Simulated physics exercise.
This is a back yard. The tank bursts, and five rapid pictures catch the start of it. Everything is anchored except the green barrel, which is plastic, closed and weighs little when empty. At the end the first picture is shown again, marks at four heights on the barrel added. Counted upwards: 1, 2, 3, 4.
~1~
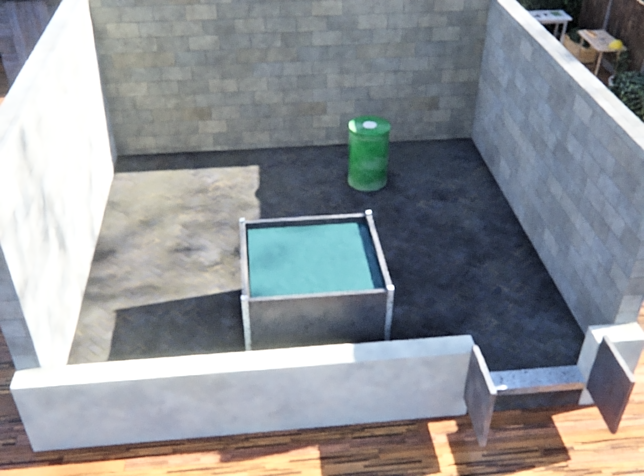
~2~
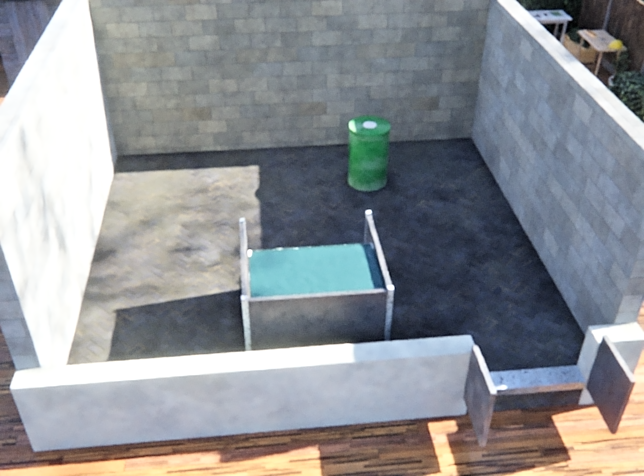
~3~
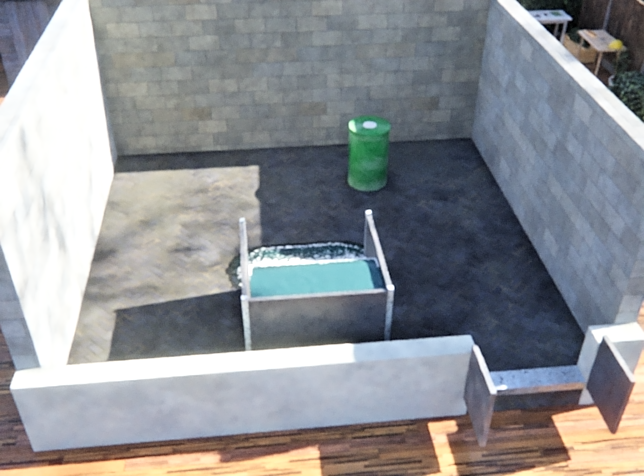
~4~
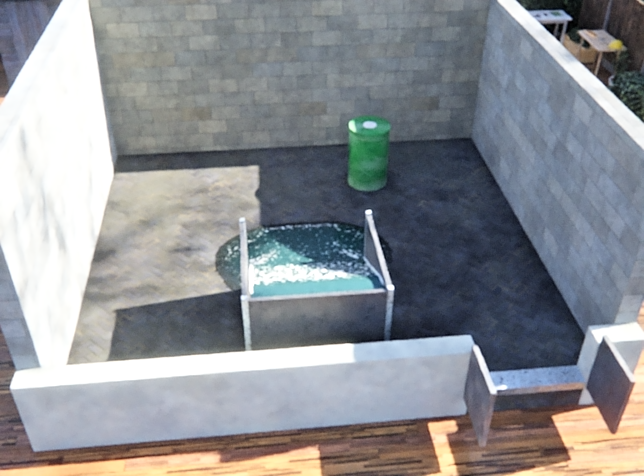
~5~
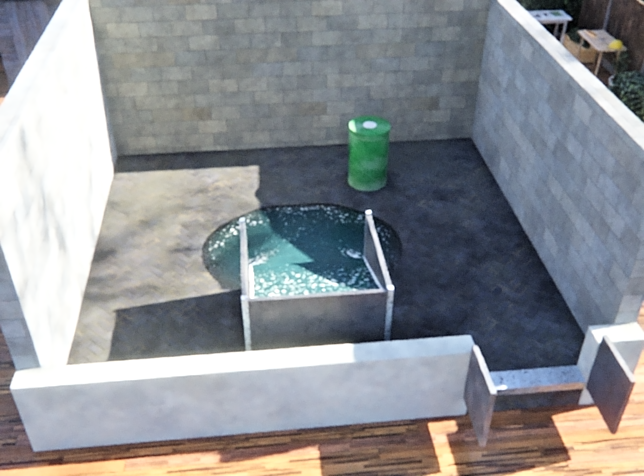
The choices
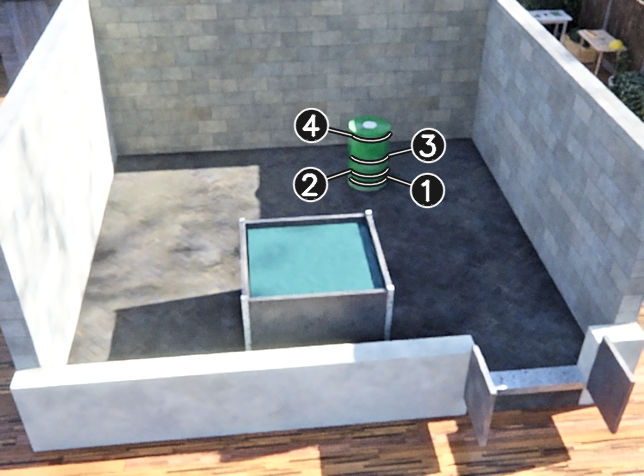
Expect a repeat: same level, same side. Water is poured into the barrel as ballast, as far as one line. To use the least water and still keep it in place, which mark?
Go for 3.
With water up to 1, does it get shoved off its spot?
Yes, that goes wrong.
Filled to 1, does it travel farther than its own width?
Yes.
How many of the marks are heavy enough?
Two.
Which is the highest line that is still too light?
2 it is.
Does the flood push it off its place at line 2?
Yes, that goes wrong.
On the marked copy, 1 at (371, 184); 2 at (371, 176); 3 at (372, 162); 4 at (373, 140); from the bottom up 1, 2, 3, 4.
Choosing 1, it is pushed about 3 times its own width away.
Choosing 2, it is pushed about half its own width away.
Choosing 3, it does not move.
Choosing 4, it does not move.
